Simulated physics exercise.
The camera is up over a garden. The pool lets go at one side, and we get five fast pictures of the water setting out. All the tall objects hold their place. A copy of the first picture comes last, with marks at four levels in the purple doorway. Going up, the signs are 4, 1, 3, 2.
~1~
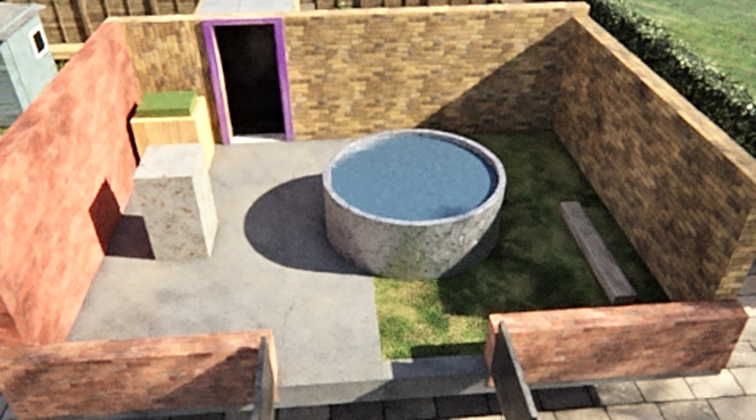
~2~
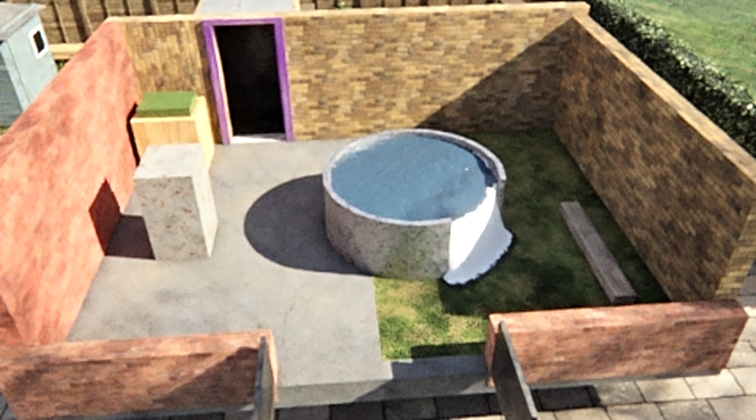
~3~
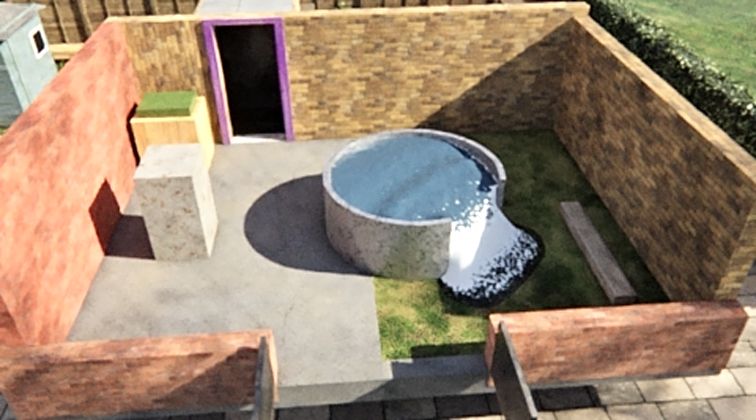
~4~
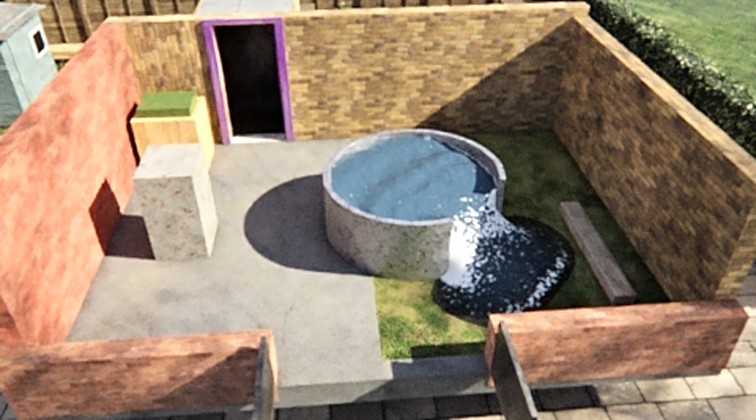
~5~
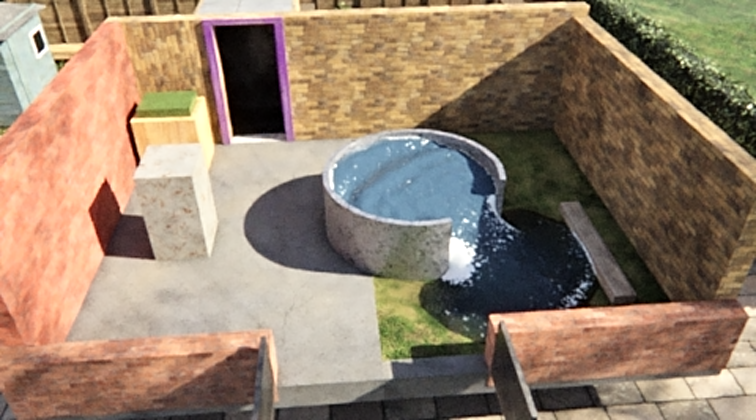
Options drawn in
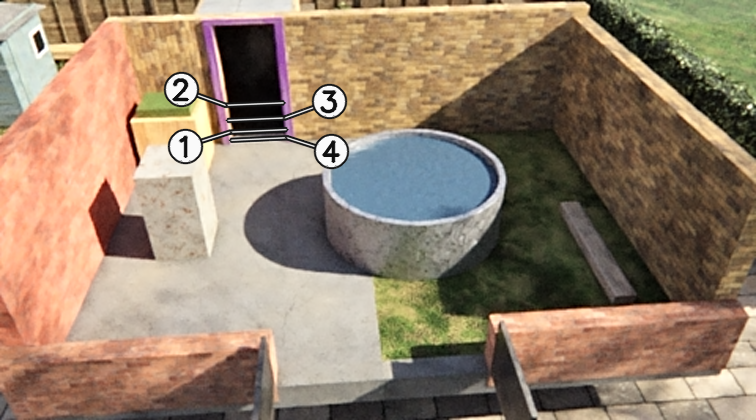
Water in a round stone pool pours out through an opening in its lower right side, then spreads in a dark, widening sheet across the grass toward a low bench, inside a brick-walled garden with a purple doorway.
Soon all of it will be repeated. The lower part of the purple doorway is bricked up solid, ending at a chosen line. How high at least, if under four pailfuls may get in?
That is height 4.
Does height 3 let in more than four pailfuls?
No, that is safe.
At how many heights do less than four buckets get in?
All of the four.
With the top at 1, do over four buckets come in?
No.
In white, 1 at (258, 130); 2 at (254, 104); 3 at (256, 119); 4 at (259, 139); from the bottom up 4, 1, 3, 2.
With 1, nothing gets over.
With 2, nothing gets over.
With 3, nothing gets over.
With 4, a splash gets over, under a bucket.
